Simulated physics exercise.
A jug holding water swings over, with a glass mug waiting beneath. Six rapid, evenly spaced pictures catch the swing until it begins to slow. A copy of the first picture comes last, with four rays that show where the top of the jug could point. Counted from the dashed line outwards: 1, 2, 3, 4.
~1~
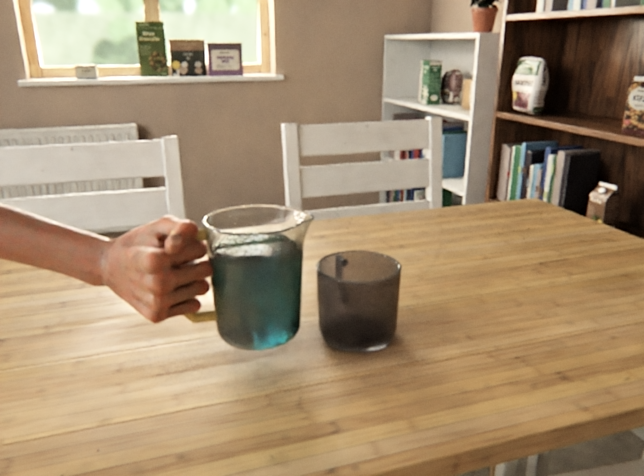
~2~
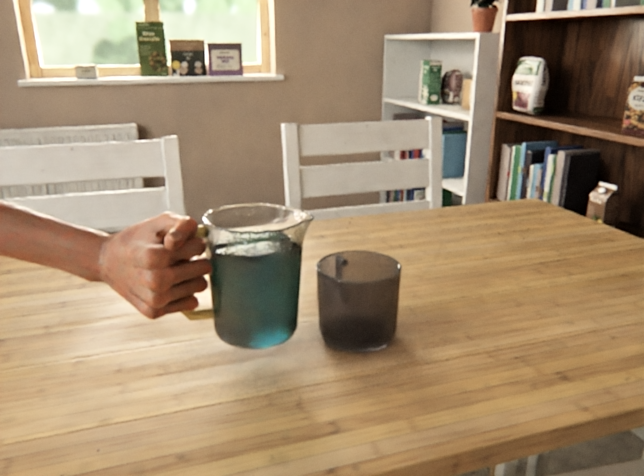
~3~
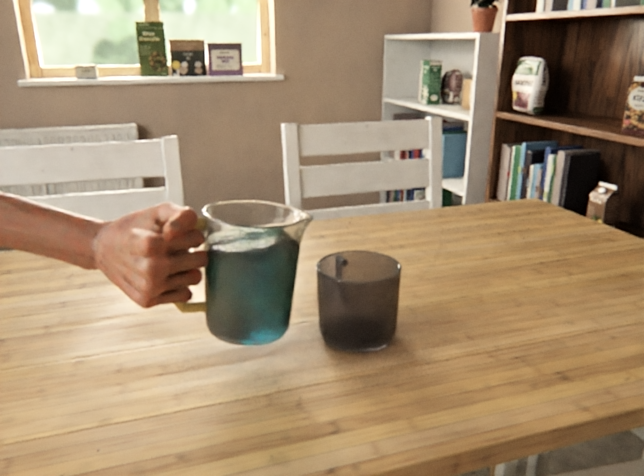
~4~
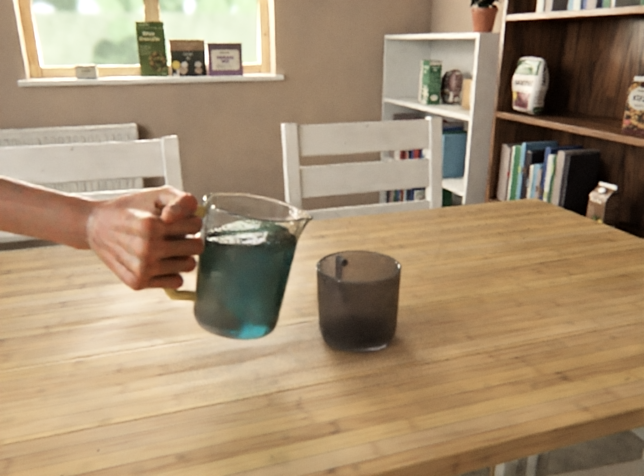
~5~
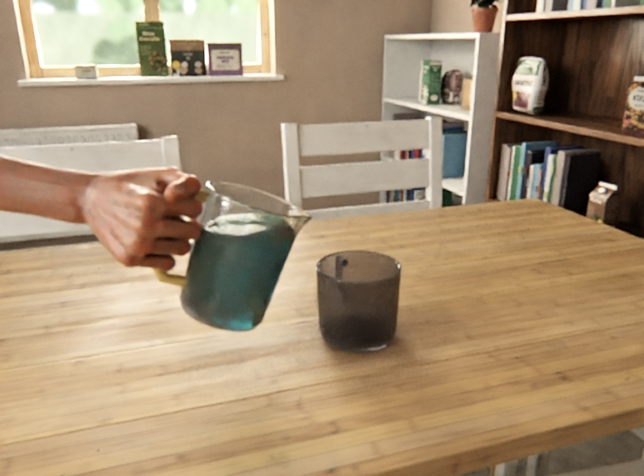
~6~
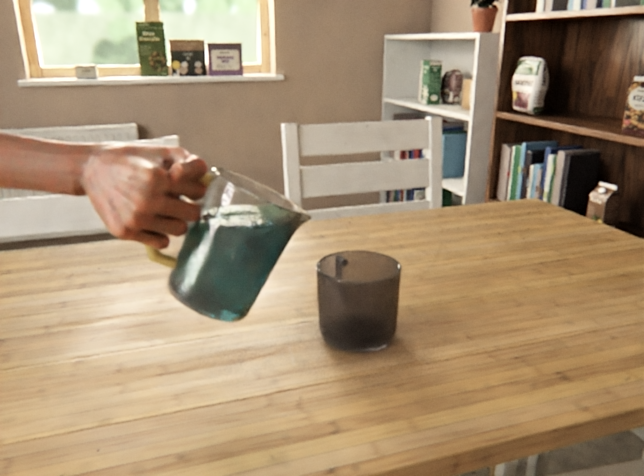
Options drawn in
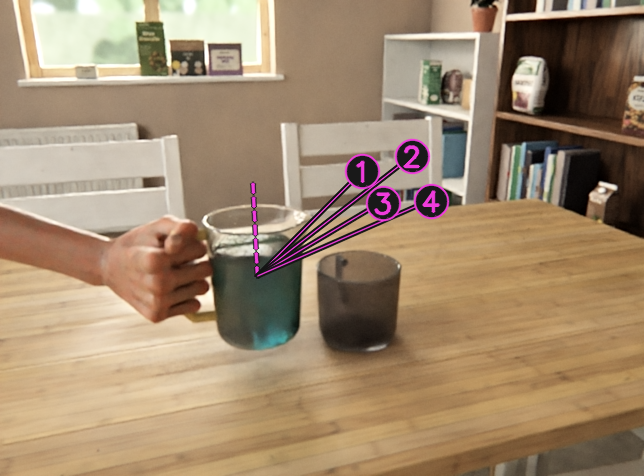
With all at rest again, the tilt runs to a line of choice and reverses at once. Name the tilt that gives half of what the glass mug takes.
Best: 3.
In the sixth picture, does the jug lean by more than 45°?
No, it does not.
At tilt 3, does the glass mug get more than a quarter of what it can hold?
Yes, it does.
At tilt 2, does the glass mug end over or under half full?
Under.
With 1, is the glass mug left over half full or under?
Under.
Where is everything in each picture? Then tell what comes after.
Upright, lip at (311, 216); rim of the glass mug round (359, 265); nothing has left yet.
Upright, lip at (311, 216); nothing has left yet.
Tipped about 6°, lip at (310, 216); nothing has left yet.
Tipped about 12°, lip at (310, 216); nothing has left yet.
Tipped about 20°, lip at (310, 216); nothing has left yet.
Tipped about 28°, lip at (309, 215); nothing has left yet.
On the marked copy, 1 at (350, 183); 2 at (398, 166); 3 at (368, 210); 4 at (415, 206).
With 1, the glass mug ends with about 19 % of what it can hold.
With 2, the glass mug ends with about 32 % of what it can hold.
With 3, the glass mug ends with about 50 % of what it can hold.
With 4, the glass mug ends with about 69 % of what it can hold.
